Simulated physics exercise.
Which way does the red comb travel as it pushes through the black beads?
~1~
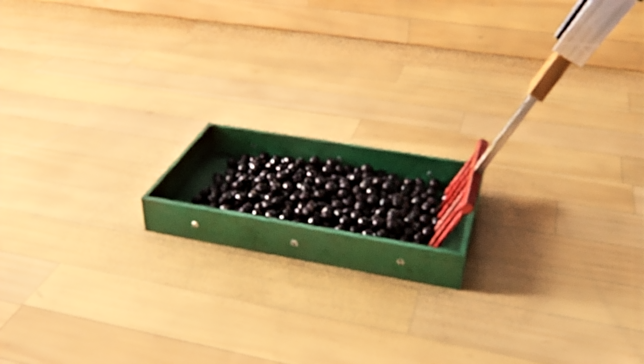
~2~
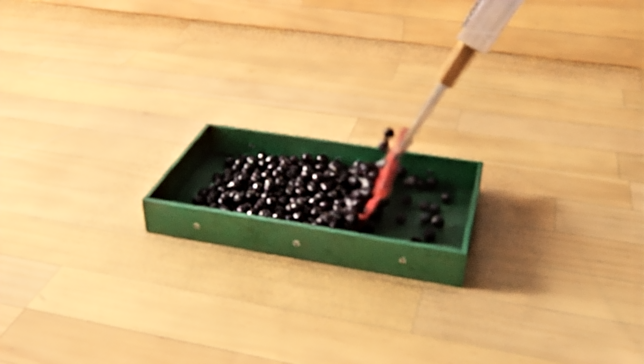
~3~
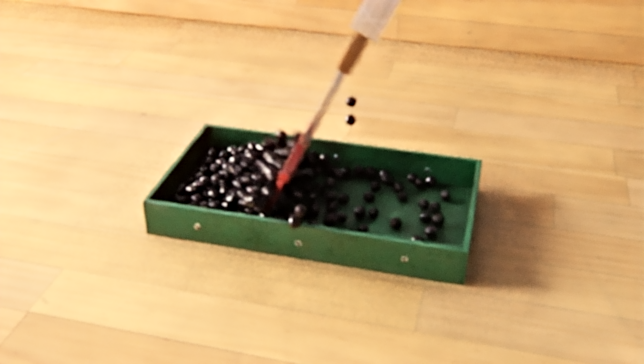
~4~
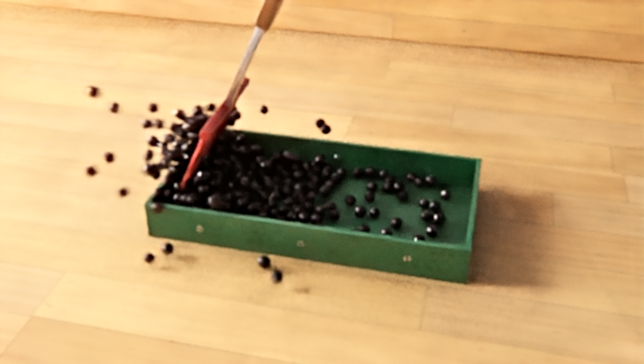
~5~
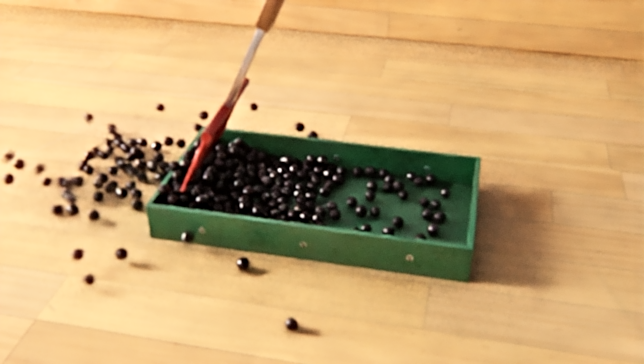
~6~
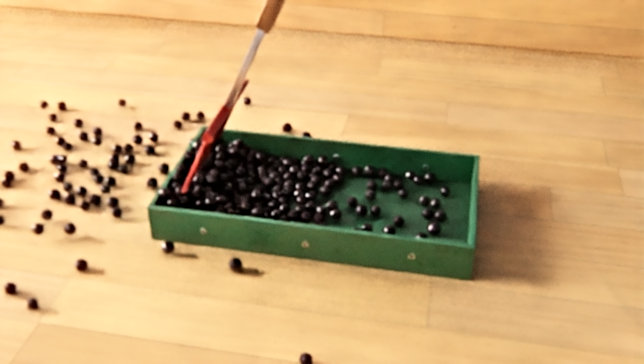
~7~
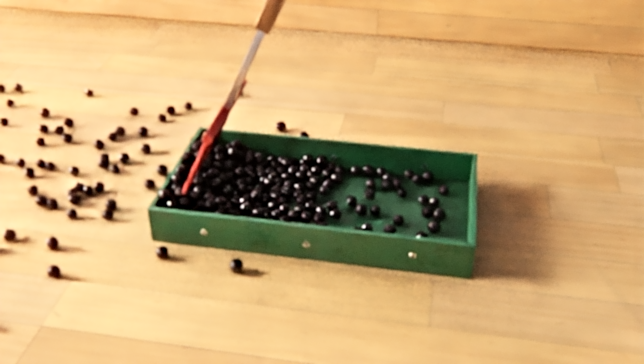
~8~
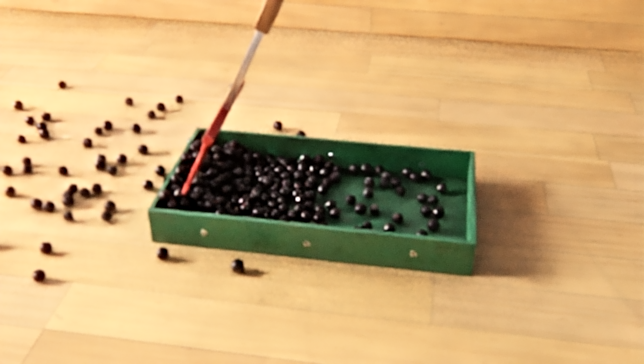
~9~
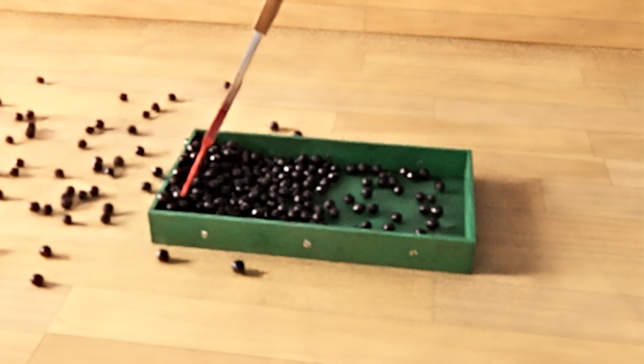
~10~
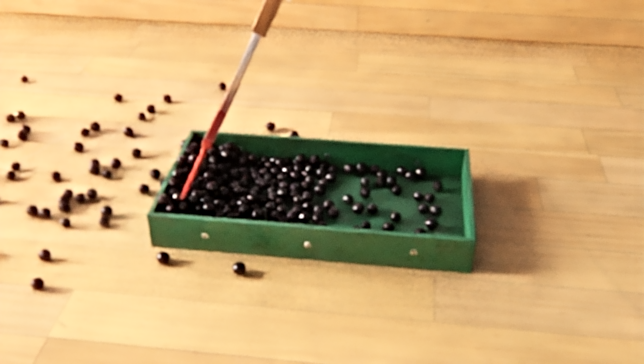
The comb moves to the left along the green trough, then stays near its left end.
